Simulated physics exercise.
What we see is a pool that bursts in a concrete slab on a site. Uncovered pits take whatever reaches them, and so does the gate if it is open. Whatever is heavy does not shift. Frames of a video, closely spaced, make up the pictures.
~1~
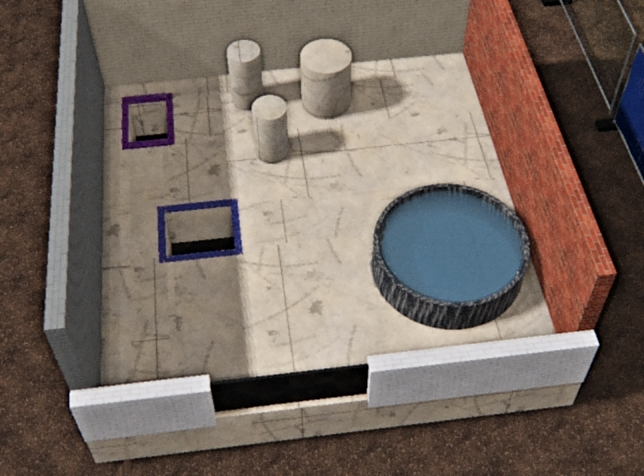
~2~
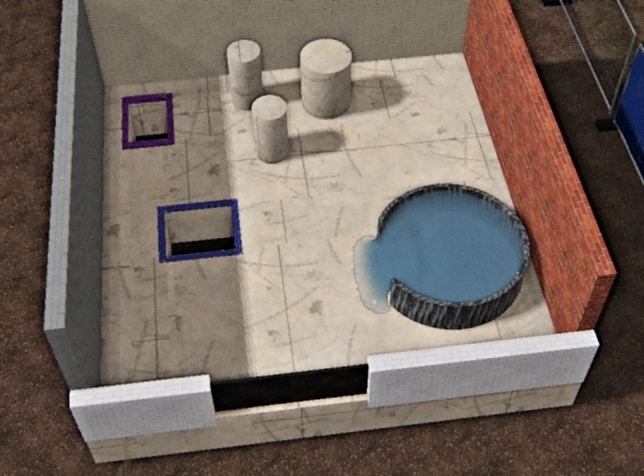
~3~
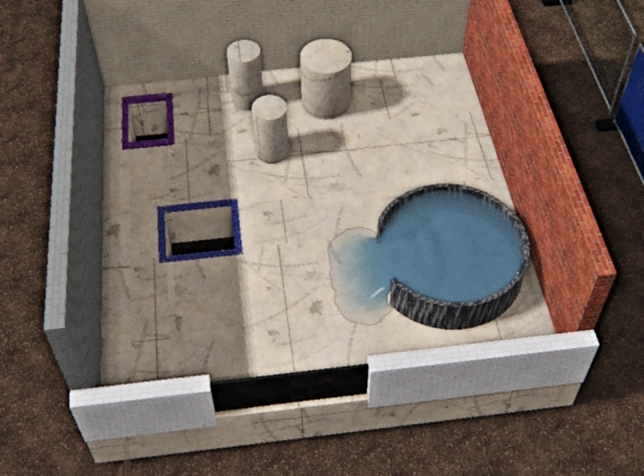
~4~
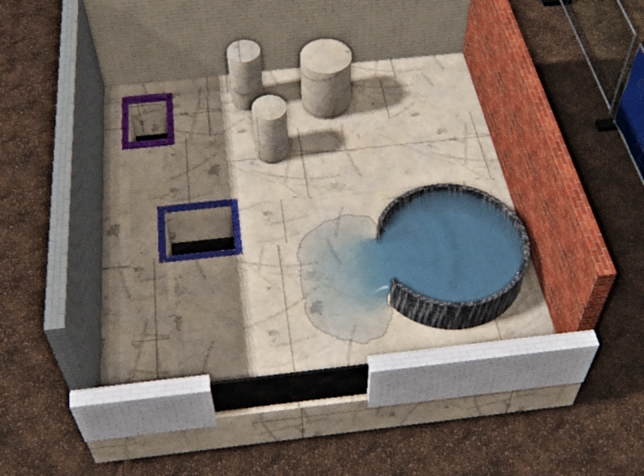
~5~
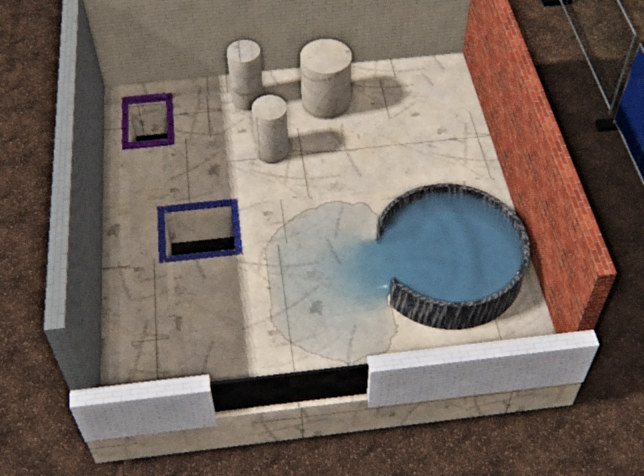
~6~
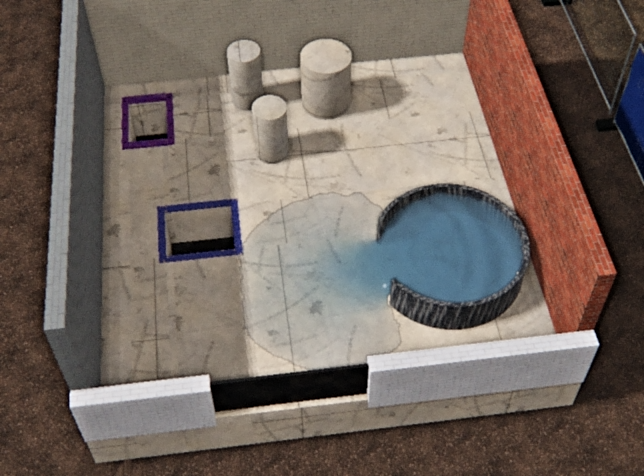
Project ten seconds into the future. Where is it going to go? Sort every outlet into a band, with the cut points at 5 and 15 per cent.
Final shares: The gate under 5 %; the blue pit over 15 %; the purple pit under 5 %.
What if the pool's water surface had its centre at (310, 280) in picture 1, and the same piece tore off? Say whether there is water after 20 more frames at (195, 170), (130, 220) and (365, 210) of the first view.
Looking at all three, I'd call them swamped, swamped, bone dry.
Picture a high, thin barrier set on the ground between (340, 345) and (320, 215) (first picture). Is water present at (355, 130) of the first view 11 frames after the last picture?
Submerged.
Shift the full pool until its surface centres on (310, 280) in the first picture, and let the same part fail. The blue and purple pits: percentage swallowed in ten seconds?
I'd say blue gets 15 % and purple gets 6 %.
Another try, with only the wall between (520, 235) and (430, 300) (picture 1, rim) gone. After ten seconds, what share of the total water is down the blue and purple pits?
I'd say the blue pit gets around 15 percent and the purple pit around 0 percent.
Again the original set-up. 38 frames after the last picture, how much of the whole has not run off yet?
Roughly 80 out of every hundred parts.
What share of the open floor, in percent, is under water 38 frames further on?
My estimate is near 50 per cent.
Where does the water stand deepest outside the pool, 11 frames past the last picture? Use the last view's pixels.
That spot is close to (102, 415).
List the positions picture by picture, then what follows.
The pool at (451, 245) is whole and still, in the first picture.
The front is at (378, 309), out from the gap at (378, 267), in the second picture.
The front is at (348, 234), out from the gap at (378, 268), in the third picture.
The front is at (318, 319), out from the gap at (378, 269), in the fourth picture.
The front is at (286, 330), out from the gap at (378, 269), in the fifth picture.
Water pours out at (378, 268) and has run to (257, 330), in the sixth picture.
A moment on, water covers 30 % of the floor; the gate 0 %, the blue pit 1 %, the purple pit 0 %.
Next, water covers 40 % of the floor; the gate 0 %, the blue pit 6 %, the purple pit 0 %.
Then, water covers 45 % of the floor; the gate 0 %, the blue pit 10 %, the purple pit 0 %.
Later, water covers 50 % of the floor; the gate 0 %, the blue pit 20 %, the purple pit 1 %.
In the end, water covers 70 % of the floor; the gate 0 %, the blue pit 34 %, the purple pit 1 %.
